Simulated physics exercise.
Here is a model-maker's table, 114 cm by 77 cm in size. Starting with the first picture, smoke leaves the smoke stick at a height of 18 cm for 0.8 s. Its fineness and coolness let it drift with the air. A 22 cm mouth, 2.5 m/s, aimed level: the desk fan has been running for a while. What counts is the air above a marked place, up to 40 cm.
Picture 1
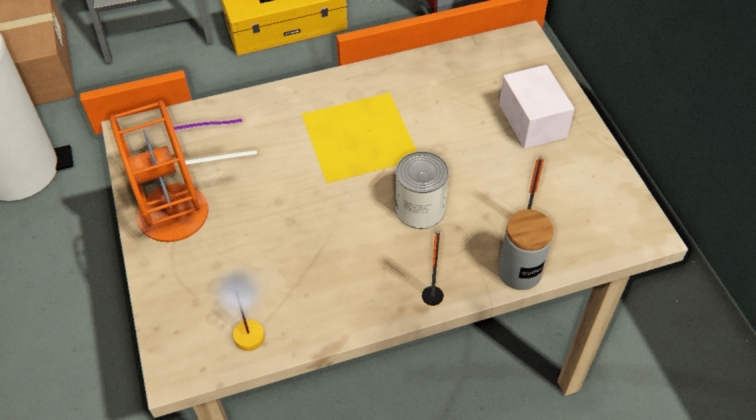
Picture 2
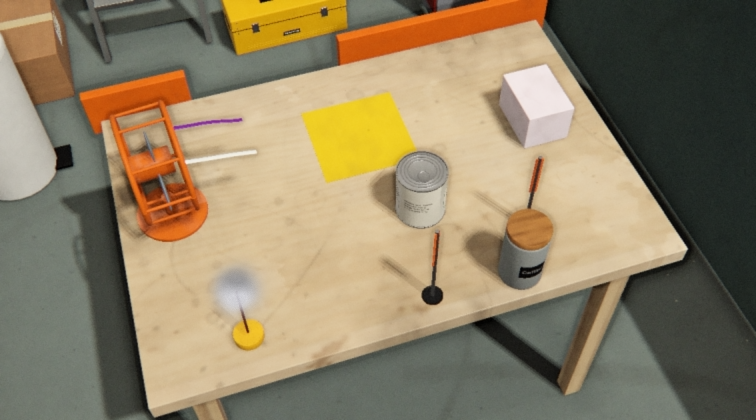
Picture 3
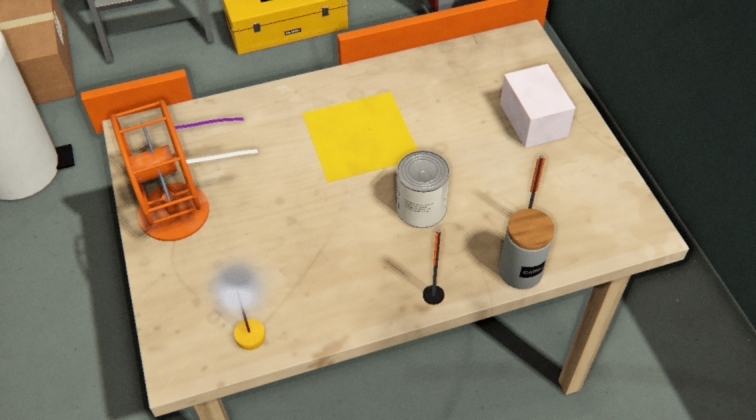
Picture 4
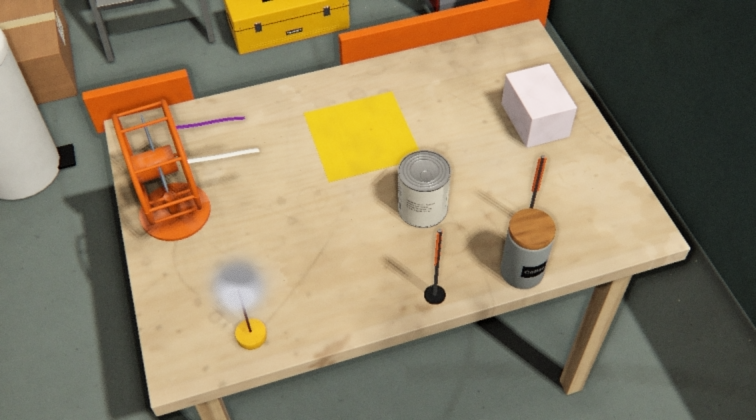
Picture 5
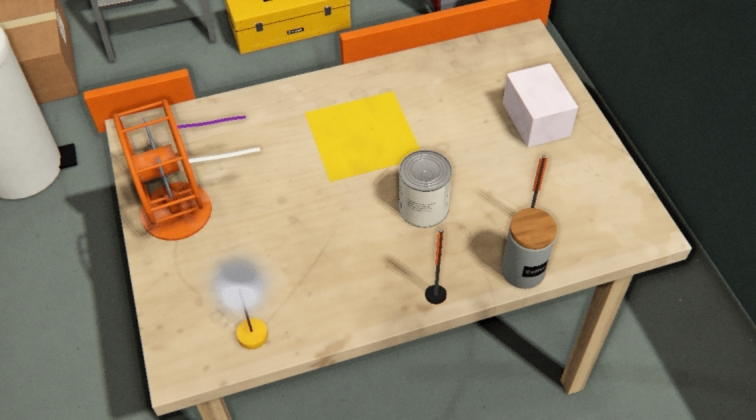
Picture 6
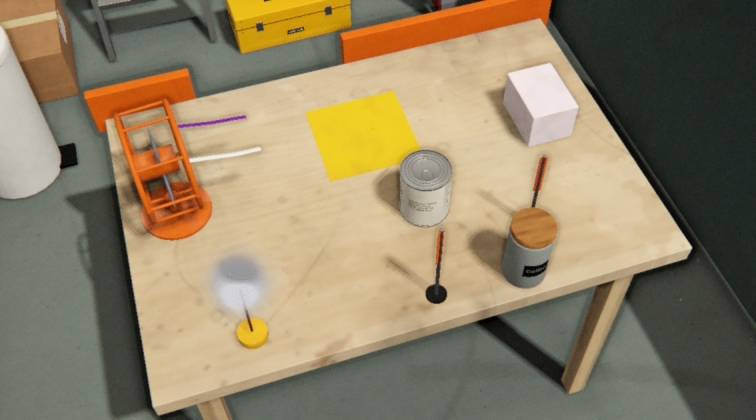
A small puff of pale smoke hung above the yellow-based stick at the table's front left, barely shifting, while the orange fan, ribbons, tin, jar and pale block stayed in place around it.
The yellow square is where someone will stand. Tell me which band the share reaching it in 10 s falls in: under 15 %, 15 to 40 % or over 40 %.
It falls in the band more than 40 %.
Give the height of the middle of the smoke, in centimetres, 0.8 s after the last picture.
I'd put it at around 14 cm up.
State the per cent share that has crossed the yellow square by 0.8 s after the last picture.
About 0 per cent.
Then, 0.8 s after the last picture we count, 0 % has passed over the yellow square, with 100 % still about or yet to come, and the middle of the rest is near (225, 257).
Then, 1.8 s after the last picture we count, 44 % has passed over the yellow square, with 92 % still about or yet to come, and the middle of the rest is near (438, 132).
Then, 3.8 s after the last picture we count, 62 % has passed over the yellow square, with 13 % still about or yet to come.
Then, 9.8 s after the last picture we count, 63 % has passed over the yellow square, with 0 % still about or yet to come.
